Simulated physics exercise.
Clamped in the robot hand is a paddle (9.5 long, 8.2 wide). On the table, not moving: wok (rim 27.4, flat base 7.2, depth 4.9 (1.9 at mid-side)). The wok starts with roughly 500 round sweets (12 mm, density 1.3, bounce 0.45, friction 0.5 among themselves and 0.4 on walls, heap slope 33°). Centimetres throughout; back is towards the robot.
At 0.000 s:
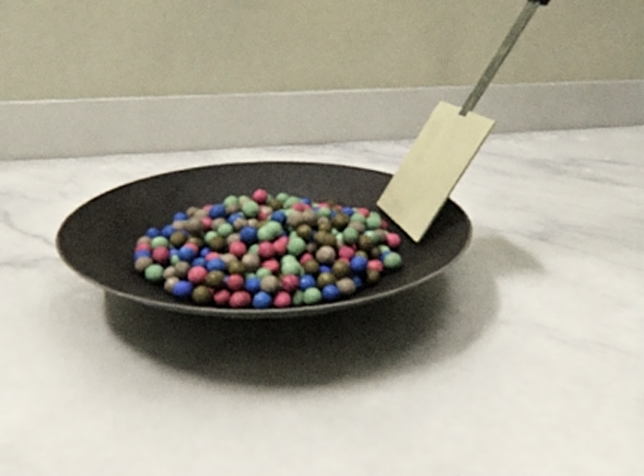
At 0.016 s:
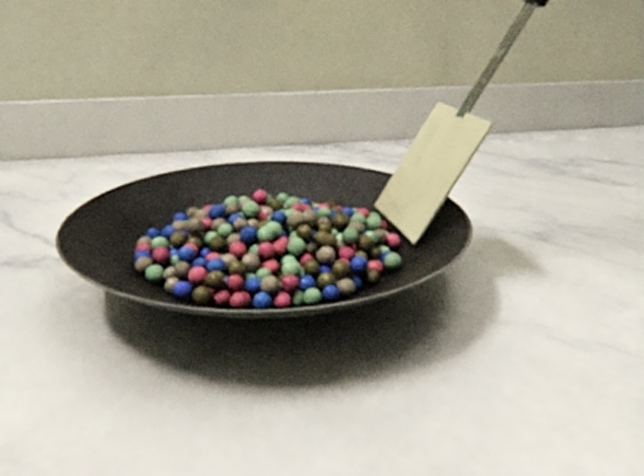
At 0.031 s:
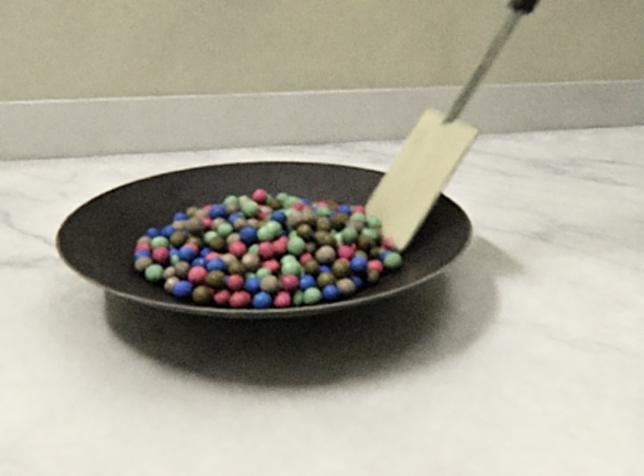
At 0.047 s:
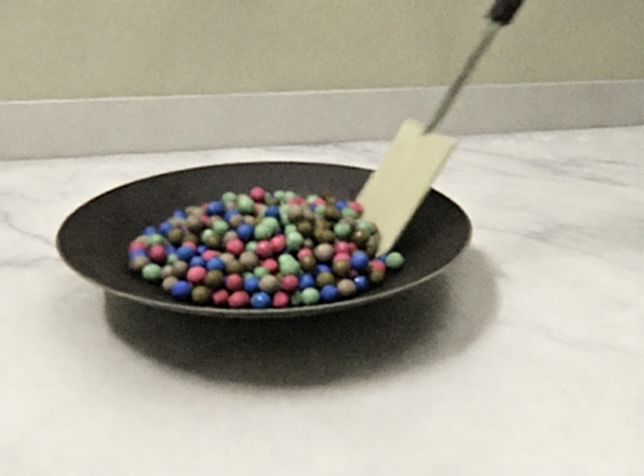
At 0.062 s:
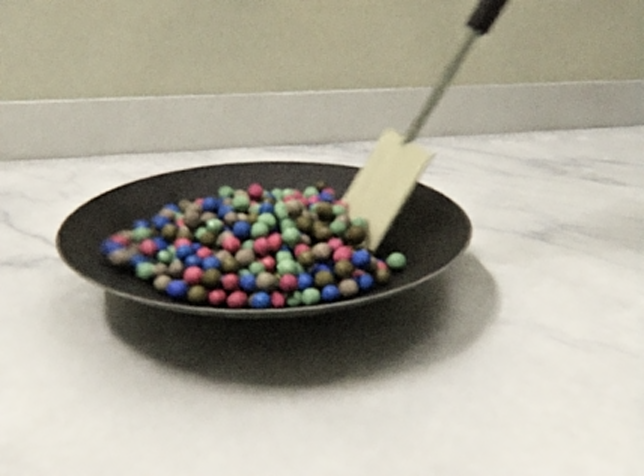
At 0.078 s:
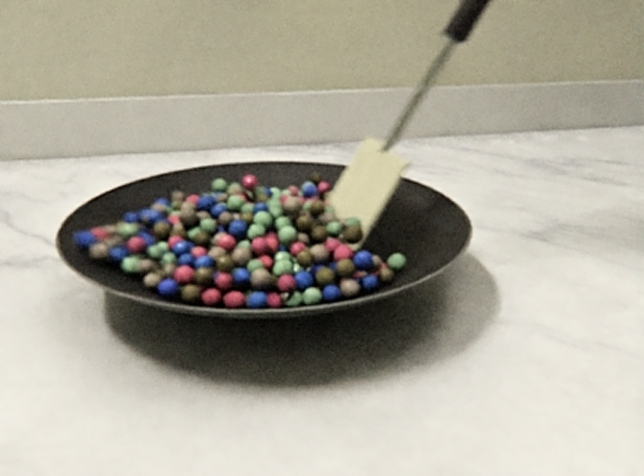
On a pale marble counter, a flat cream paddle came down into a dark wok of small colourful balls, then pushed left through the heap, spreading some of them toward the left rim.
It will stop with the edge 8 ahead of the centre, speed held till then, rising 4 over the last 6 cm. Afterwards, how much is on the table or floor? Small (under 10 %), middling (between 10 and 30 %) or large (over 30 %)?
A large share, over 30 %, ends on the table or floor.
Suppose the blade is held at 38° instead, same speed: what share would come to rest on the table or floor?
In that case some 40 per cent.
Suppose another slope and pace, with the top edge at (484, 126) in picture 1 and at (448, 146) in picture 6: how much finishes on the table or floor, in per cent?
Some 20 per cent.
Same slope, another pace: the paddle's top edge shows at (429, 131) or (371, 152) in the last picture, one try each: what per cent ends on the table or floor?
Some 25 and 50 per cent.
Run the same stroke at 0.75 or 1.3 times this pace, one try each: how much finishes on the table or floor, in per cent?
Some 35 and 55 per cent.
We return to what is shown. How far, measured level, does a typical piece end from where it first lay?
Some 12 cm.
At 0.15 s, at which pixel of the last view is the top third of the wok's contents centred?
Around (160, 209).
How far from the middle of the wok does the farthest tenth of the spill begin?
About 55 cm.
After 0.12 s, sloping 59°, highest piece 7 above the table; 494 in the wok, 1 on the blade or in flight.
After 0.15 s, sloping 59°, highest piece 8 above the table; 487 in the wok, 8 on the blade or in flight.
After 0.37 s, sloping 59°, highest piece 14 above the table; 266 in the wok, 174 on the table or floor, 55 on the blade or in flight.
After 1.42 s, sloping 59°, highest piece 5 above the table; 266 in the wok, 229 on the table or floor.
In the end, 266 in the wok, 229 on the table or floor. That is 46 % on the table or floor.
